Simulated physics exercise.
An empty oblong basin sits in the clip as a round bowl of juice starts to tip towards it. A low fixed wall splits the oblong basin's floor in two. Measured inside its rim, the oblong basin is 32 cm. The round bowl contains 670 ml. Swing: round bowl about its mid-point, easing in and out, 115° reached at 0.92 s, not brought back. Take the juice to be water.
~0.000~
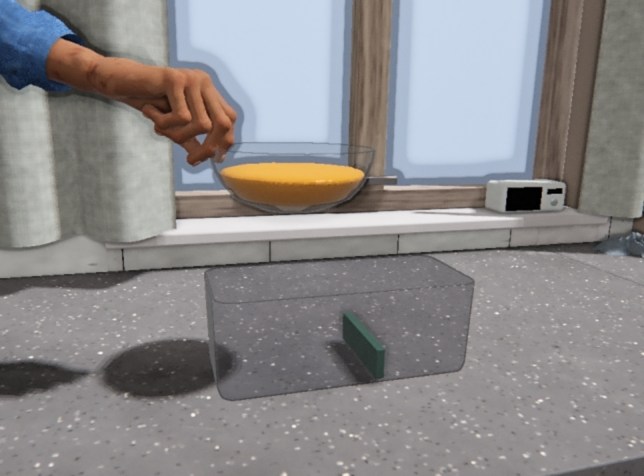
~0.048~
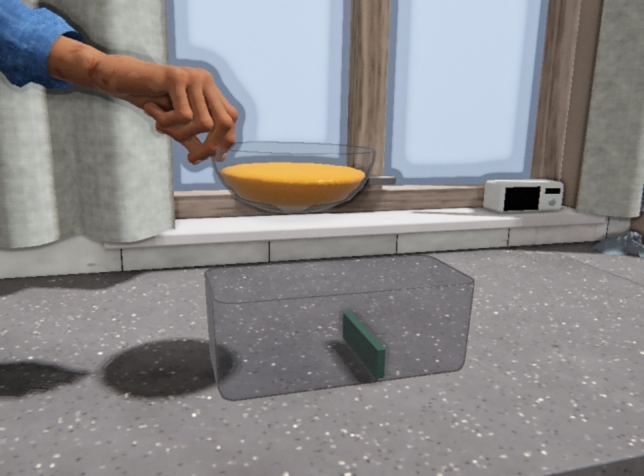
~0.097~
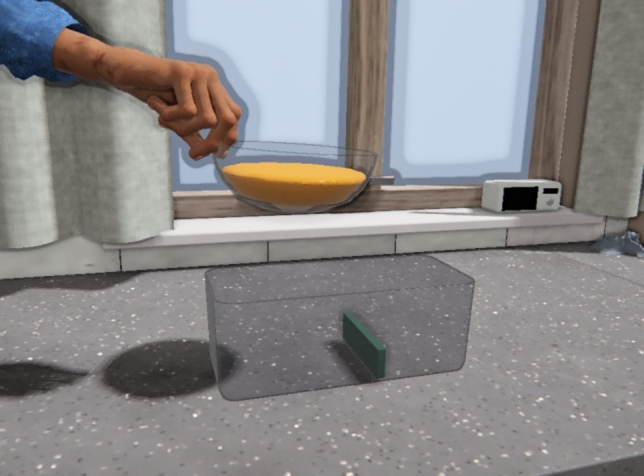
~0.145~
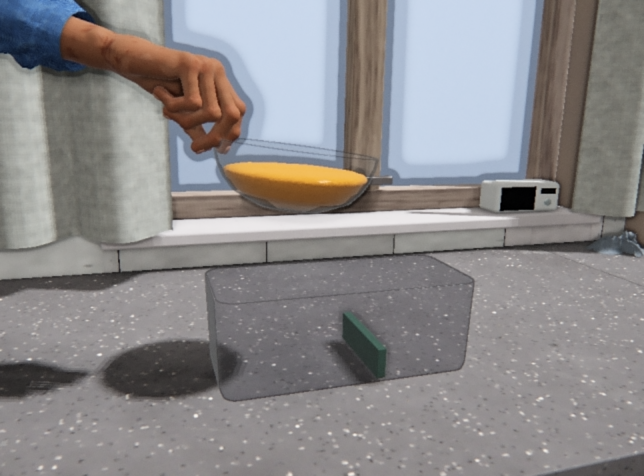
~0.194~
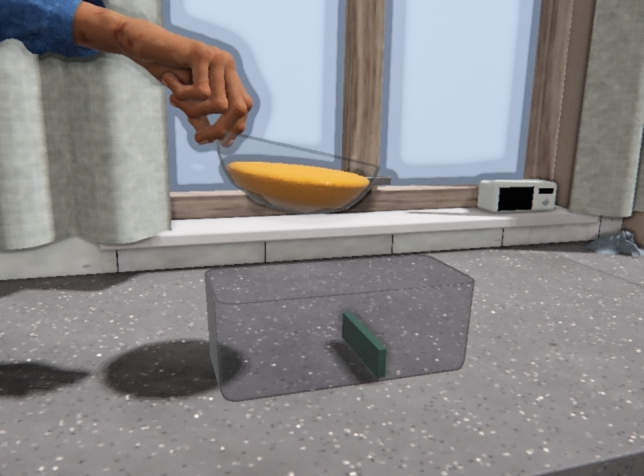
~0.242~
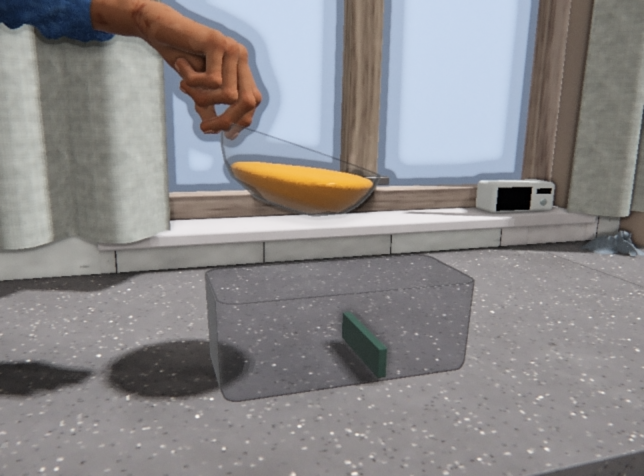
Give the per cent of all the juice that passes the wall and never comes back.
I would say 60 percent.
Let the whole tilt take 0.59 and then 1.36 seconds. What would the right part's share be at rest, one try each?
The first try gives around 60 percent, the second around 75 percent.
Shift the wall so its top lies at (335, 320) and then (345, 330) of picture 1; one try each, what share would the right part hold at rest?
One try each: Around 85 percent and then around 75 percent.
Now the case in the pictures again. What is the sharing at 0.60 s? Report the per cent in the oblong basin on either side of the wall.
About 0 left, about 50 right.
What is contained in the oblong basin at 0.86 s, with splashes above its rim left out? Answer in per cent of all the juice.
About 94 per cent.
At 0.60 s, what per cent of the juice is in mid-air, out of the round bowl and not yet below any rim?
36 per cent.
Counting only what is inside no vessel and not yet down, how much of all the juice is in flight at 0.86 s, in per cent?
Some 5 % is up in the air.
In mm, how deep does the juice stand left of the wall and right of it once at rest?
Left part about 10 mm deep, right part about 28 mm deep.
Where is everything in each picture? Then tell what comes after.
In the first frame, it leans 0°; its right rim is at (369, 149); the juice meets the walls at (218, 172) and (359, 170); the oblong basin's rim runs from (209, 287) to (452, 269); the wall's top is at (362, 331).
In the second frame, it leans 1°; its right rim is at (369, 150); the juice meets the walls at (219, 171) and (360, 170).
In the third frame, it leans 3°; its right rim is at (370, 153); the juice meets the walls at (220, 170) and (360, 172).
In the fourth frame, it leans 7°; its right rim is at (371, 159); the juice meets the walls at (222, 168) and (361, 174).
In the fifth frame, it leans 12°; its right rim is at (372, 166); the juice meets the walls at (225, 166) and (363, 176).
In the sixth frame, it leans 19°; its right rim is at (372, 175); the juice meets the walls at (230, 166) and (366, 178).
After 0.60 s the tilt is 83° and 15 per cent is still to pour, 0 is left of the wall and 49 right of it.
After 0.86 s the tilt is 114° and 0 per cent is still to pour, 27 is left of the wall and 67 right of it.
After 1.13 s the tilt is 115° and 0 per cent is still to pour, 34 is left of the wall and 63 right of it.
After 1.42 s the tilt is 115° and 0 per cent is still to pour, 36 is left of the wall and 62 right of it.
In the end 37 per cent lies left of the wall, 60 right of it and 3 outside.
